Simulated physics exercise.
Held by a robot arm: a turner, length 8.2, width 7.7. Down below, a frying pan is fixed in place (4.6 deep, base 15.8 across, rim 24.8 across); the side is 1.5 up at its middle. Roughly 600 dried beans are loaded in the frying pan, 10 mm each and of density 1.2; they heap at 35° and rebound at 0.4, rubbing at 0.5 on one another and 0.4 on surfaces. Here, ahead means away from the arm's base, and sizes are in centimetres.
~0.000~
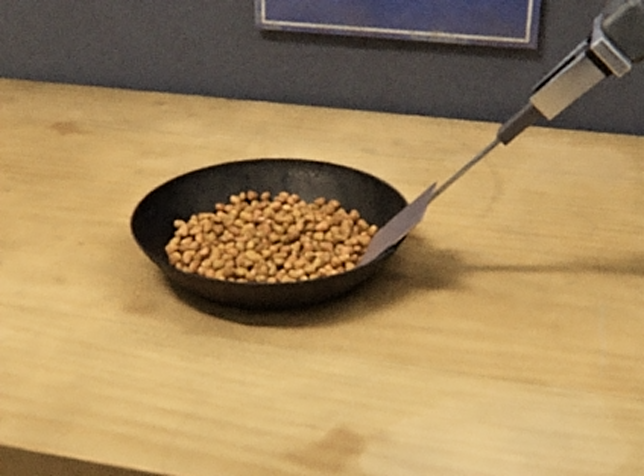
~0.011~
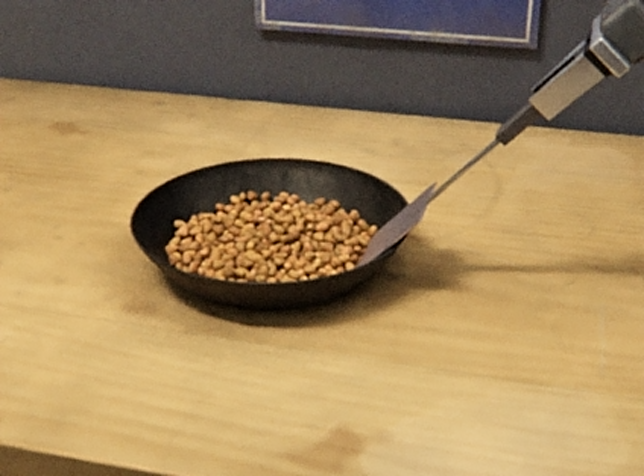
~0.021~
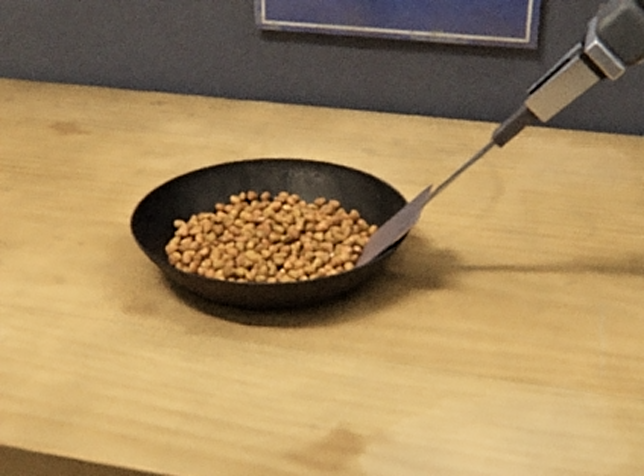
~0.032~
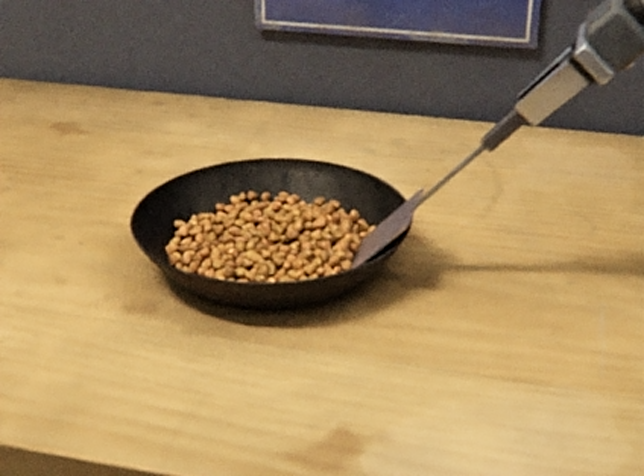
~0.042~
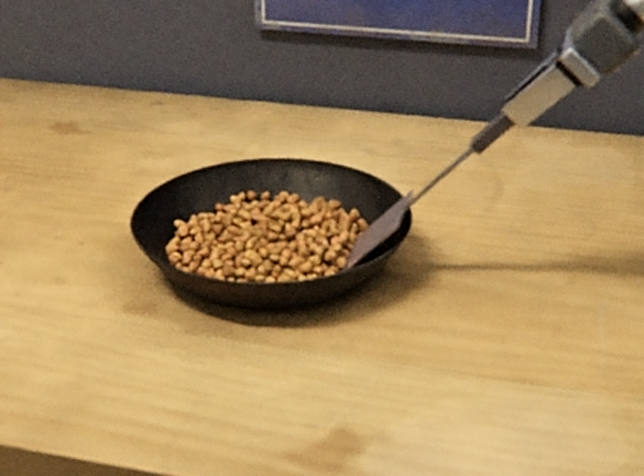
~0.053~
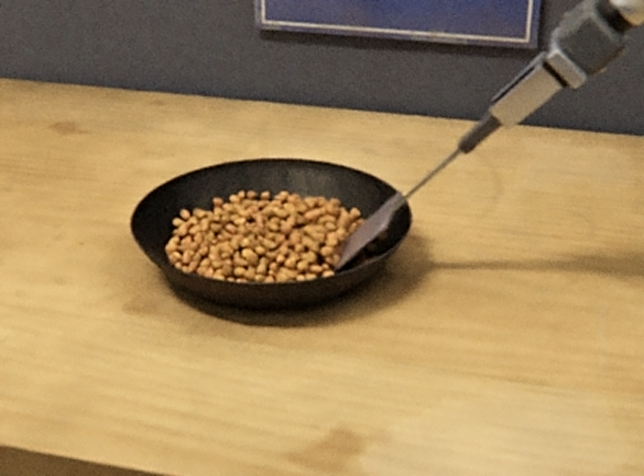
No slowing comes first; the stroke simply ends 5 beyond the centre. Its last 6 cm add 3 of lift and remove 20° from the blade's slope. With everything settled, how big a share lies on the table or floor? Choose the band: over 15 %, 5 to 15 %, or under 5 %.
Under 5 %.
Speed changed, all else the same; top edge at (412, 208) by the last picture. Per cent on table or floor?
0 %.
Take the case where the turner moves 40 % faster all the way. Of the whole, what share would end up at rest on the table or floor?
I'd expect near 10 per cent.
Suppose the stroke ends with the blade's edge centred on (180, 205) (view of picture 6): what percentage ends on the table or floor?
Around 25 percent ends on the table or floor.
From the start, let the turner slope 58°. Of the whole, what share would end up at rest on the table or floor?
Estimate: Approx. 5 %.
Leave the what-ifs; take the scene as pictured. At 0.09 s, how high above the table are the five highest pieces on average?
6 cm.
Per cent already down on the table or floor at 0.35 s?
Some 2 per cent of the load.
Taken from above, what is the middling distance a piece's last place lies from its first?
It works out to roughly 3 cm.
After 0.09 s, sloping 48°, highest piece 9 above the table; 597 in the frying pan, 2 on the blade or in flight.
After 0.13 s, sloping 40°, highest piece 14 above the table; 597 in the frying pan, 2 on the blade or in flight.
After 0.35 s, sloping 28°, highest piece 14 above the table; 583 in the frying pan, 10 on the table or floor, 6 on the blade or in flight.
After 1.40 s, sloping 28°, highest piece 5 above the table; 583 in the frying pan, 16 on the table or floor.
At rest, 583 in the frying pan, 16 on the table or floor. That is 3 % on the table or floor.
